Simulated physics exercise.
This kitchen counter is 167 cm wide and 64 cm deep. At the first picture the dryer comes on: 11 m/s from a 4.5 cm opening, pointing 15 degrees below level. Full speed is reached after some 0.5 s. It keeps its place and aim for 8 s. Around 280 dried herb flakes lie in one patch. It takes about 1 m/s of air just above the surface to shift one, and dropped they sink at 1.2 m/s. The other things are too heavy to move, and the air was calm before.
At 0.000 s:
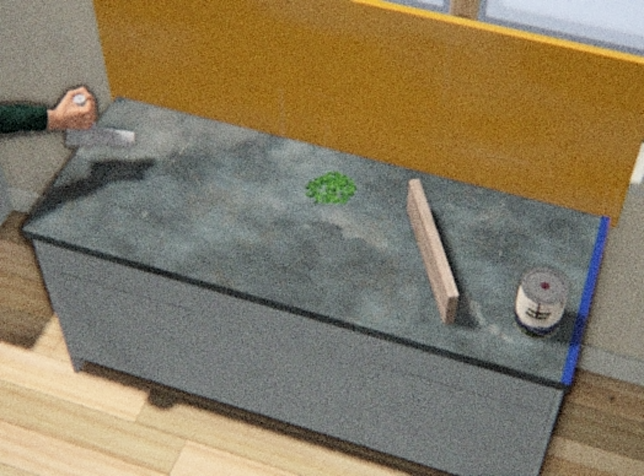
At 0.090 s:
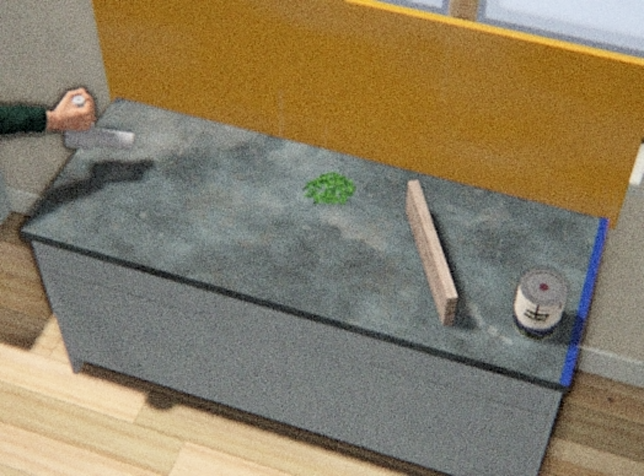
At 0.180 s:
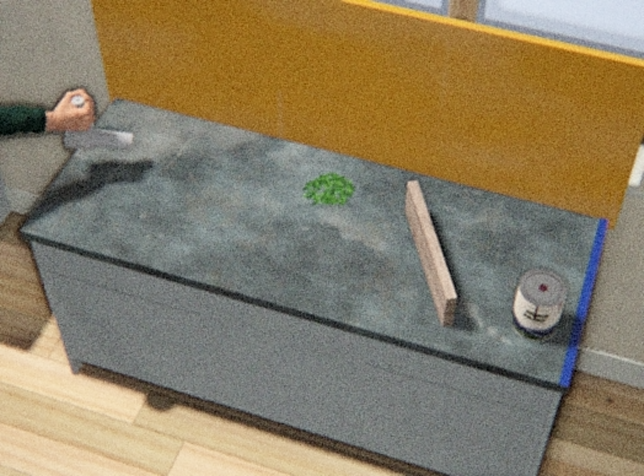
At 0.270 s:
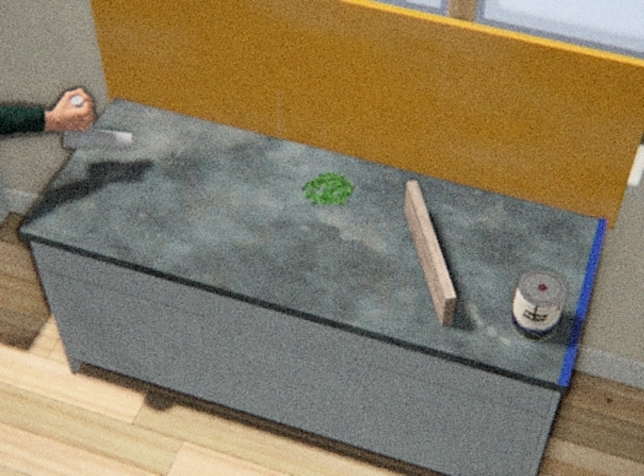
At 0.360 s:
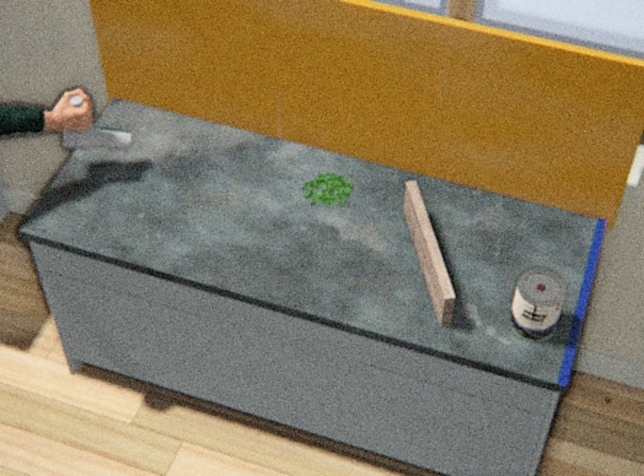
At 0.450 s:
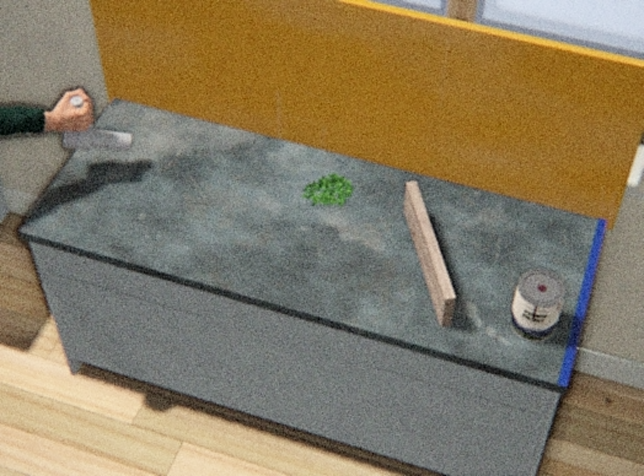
Hand holding a dryer at the left of a grey counter, with green flakes, an upright board and a tin staying still.
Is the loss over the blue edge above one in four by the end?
As for a quarter going over the blue edge: Yes.
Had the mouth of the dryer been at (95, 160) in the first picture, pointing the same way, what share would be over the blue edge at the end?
Then about 70 %.
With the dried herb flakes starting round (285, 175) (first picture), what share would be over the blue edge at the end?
It would be near 50 %.
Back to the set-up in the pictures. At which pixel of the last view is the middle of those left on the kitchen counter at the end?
Near (407, 225).
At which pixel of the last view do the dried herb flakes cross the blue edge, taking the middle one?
Near (603, 237).
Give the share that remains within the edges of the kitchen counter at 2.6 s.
About 30 %.
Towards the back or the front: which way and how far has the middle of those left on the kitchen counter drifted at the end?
Towards the front, some 5 cm.
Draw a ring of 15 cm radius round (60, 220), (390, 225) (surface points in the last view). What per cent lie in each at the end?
In turn about 0 %, 20 %.
After 1.6 s the count stands so, 68 % are over the blue edge; the middle of those still in play is near (402, 213).
After 2.6 s the count stands so, 72 % are over the blue edge; the middle of those still in play is near (401, 214).
After 4.4 s the count stands so, 74 % are over the blue edge; the middle of those still in play is near (401, 214).
After 8.0 s, at the end, 77 % are over the blue edge; the middle of those still in play is near (405, 223).
